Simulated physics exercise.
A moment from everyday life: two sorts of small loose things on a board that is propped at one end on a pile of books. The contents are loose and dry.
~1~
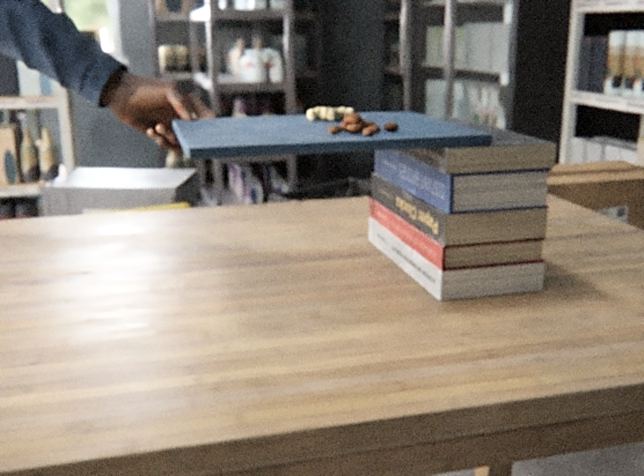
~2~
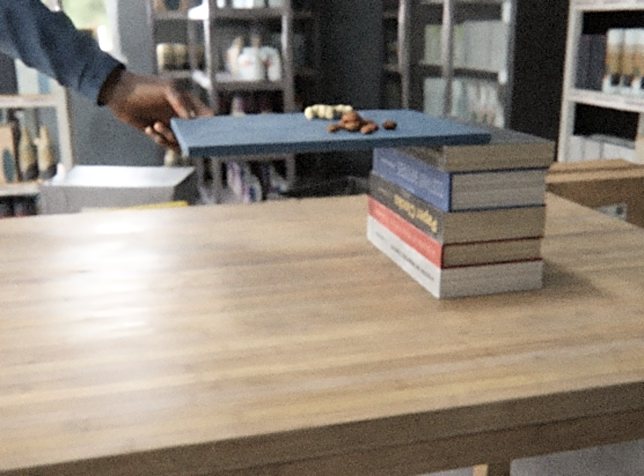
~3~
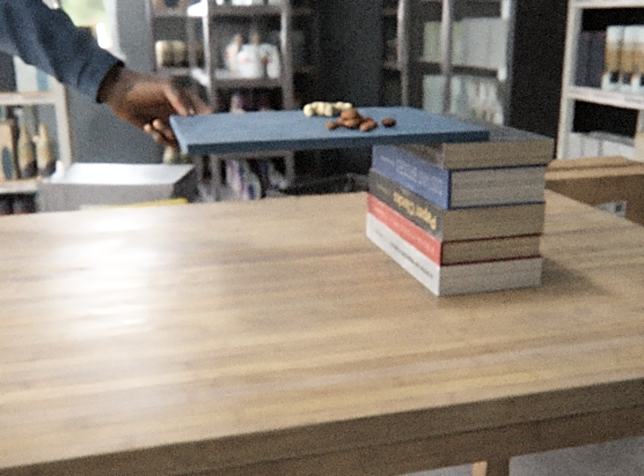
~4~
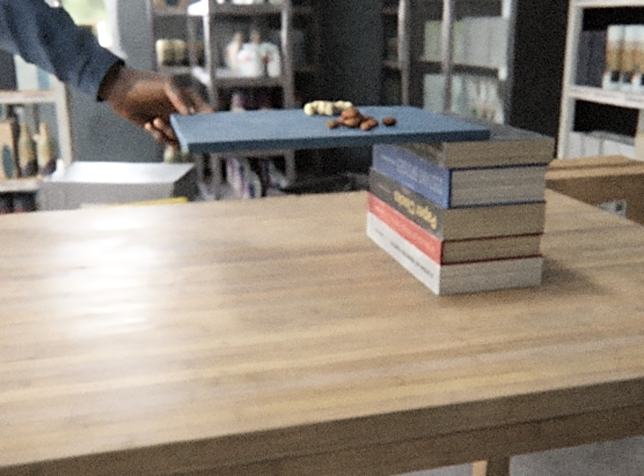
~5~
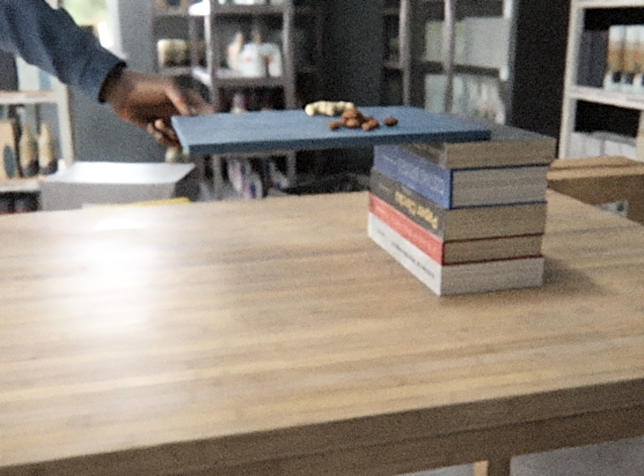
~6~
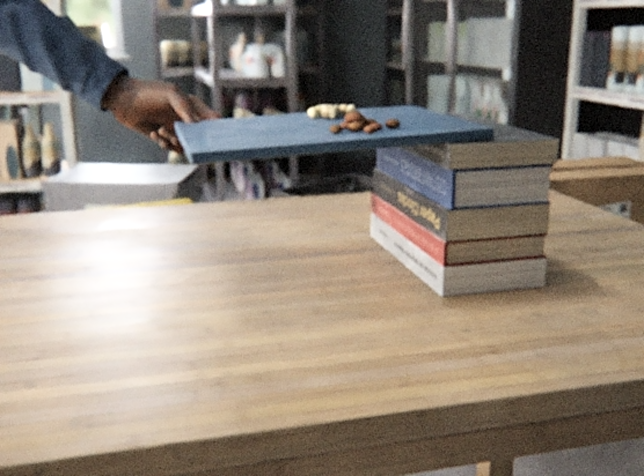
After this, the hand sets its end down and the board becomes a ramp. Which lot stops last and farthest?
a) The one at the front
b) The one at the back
Answer: B.
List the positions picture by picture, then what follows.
The first picture shows held end of the board near (198, 152), level; book pile near (453, 142), tall, over half the board's length; front lot near (353, 129), a few bits of dog kibble; back lot near (330, 113), a few macadamia nuts.
The second picture shows held end of the board near (196, 150), level; back lot near (328, 111).
The third picture shows held end of the board near (195, 148), level; front lot near (351, 125).
The fourth picture shows held end of the board near (196, 147), level; back lot near (328, 108).
The fifth picture shows held end of the board near (197, 148), level; front lot near (353, 124).
The sixth picture shows held end of the board near (200, 156), down by 2°; book pile near (455, 137); front lot near (355, 127), not moving; back lot near (331, 111), not moving.
Then, 0.44 s on from there, board sloping at 13°; front lot the whole lot still on the board; back lot the whole lot still on the board.
Then, 0.99 s on from there, board sloping at 27°; front lot the whole lot still on the board; back lot all but a few still on the board.
Then, 1.58 s on from there, board sloping at 40°; front lot mostly at the foot of the board; back lot mostly up to a board's length out.
In the end, board resting at 40°; front lot mostly less than half a board's length out; back lot mostly up to a board's length out; the back lot has gone farther.
